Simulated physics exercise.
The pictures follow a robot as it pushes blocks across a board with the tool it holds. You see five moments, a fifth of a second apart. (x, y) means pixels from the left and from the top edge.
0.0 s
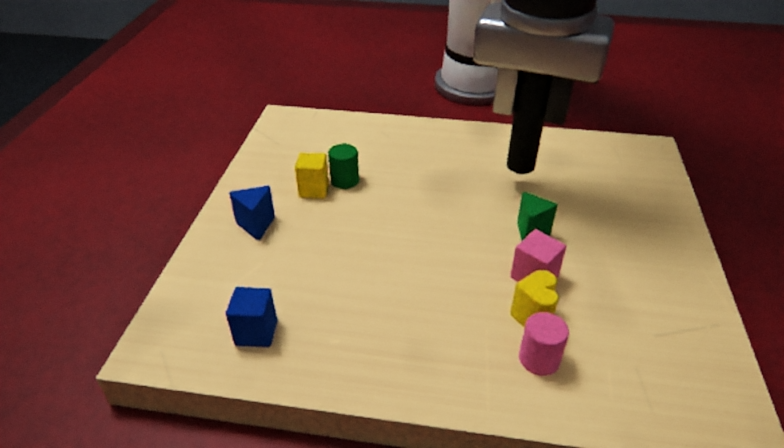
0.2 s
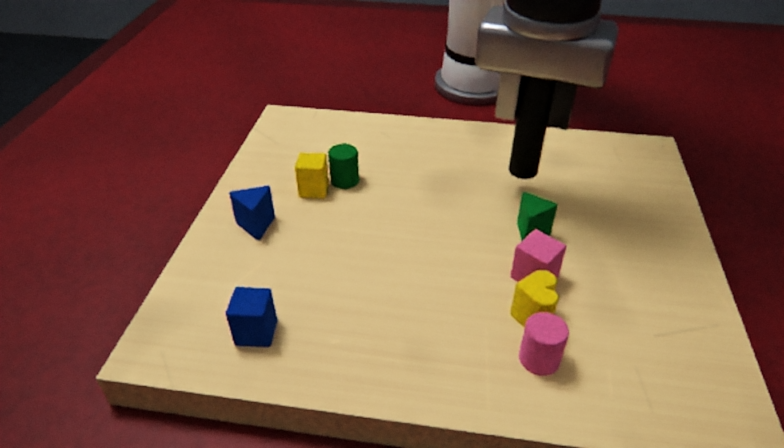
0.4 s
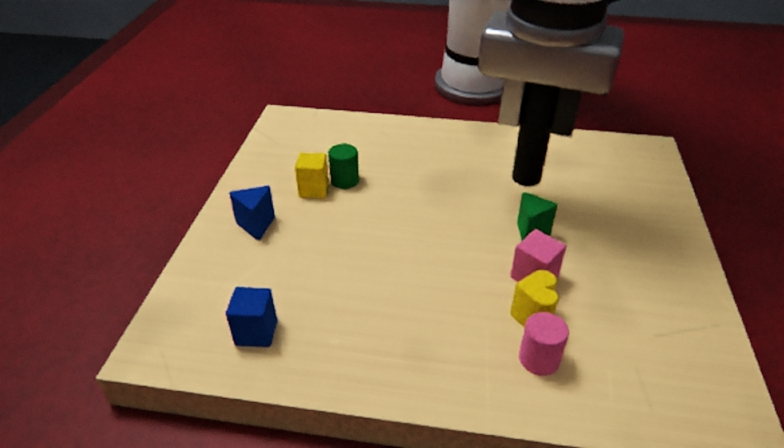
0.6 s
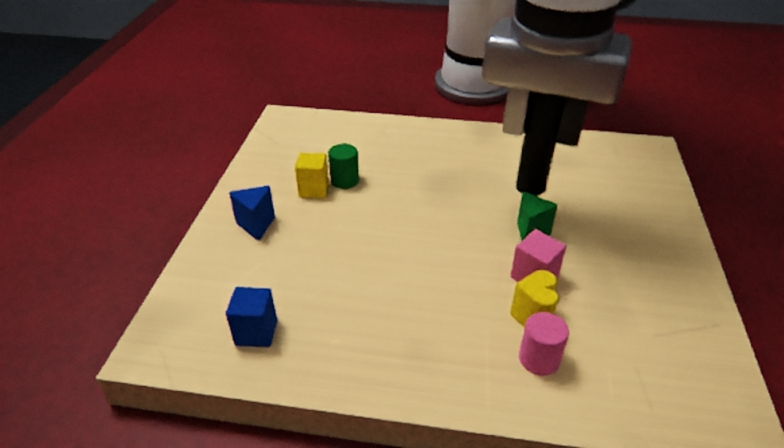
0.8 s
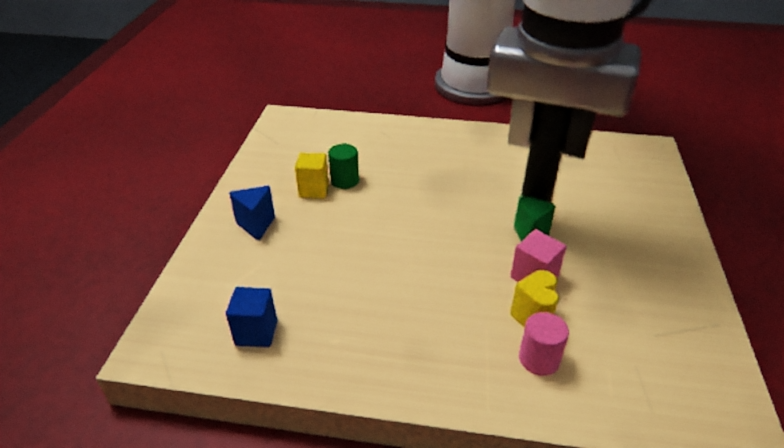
Robot arm easing its black tool toward the viewer and slightly right, up to a green triangular block on a wooden board.
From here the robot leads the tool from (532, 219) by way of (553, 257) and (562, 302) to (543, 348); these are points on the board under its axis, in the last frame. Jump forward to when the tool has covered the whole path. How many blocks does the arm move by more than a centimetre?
Expect three or more.
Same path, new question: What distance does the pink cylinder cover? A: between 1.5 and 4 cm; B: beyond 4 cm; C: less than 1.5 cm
A (between 1.5 and 4 cm)
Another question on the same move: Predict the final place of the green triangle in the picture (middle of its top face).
About (531, 229).
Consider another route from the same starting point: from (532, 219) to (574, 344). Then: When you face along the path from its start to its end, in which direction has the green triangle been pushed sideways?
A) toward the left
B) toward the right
Letter B.
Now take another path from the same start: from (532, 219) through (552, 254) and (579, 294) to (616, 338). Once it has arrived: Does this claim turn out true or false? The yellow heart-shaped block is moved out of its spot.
Verdict: True.
On the path given first. One third of the way, tool (558, 238); green triangle (531, 229), turned 55° clockwise; pink square block (538, 251), turned 30° anticlockwise.
Two thirds of the way, tool (567, 282); green triangle (531, 229), turned 60° clockwise; yellow heart-shaped block (525, 297), turned 40° anticlockwise; pink square block (532, 266), turned 55° clockwise; pink cylinder (548, 331).
At the end, tool (549, 328); green triangle (531, 229), turned 60° clockwise; yellow heart-shaped block (516, 307); pink square block (528, 267), turned 70° clockwise; pink cylinder (543, 347).
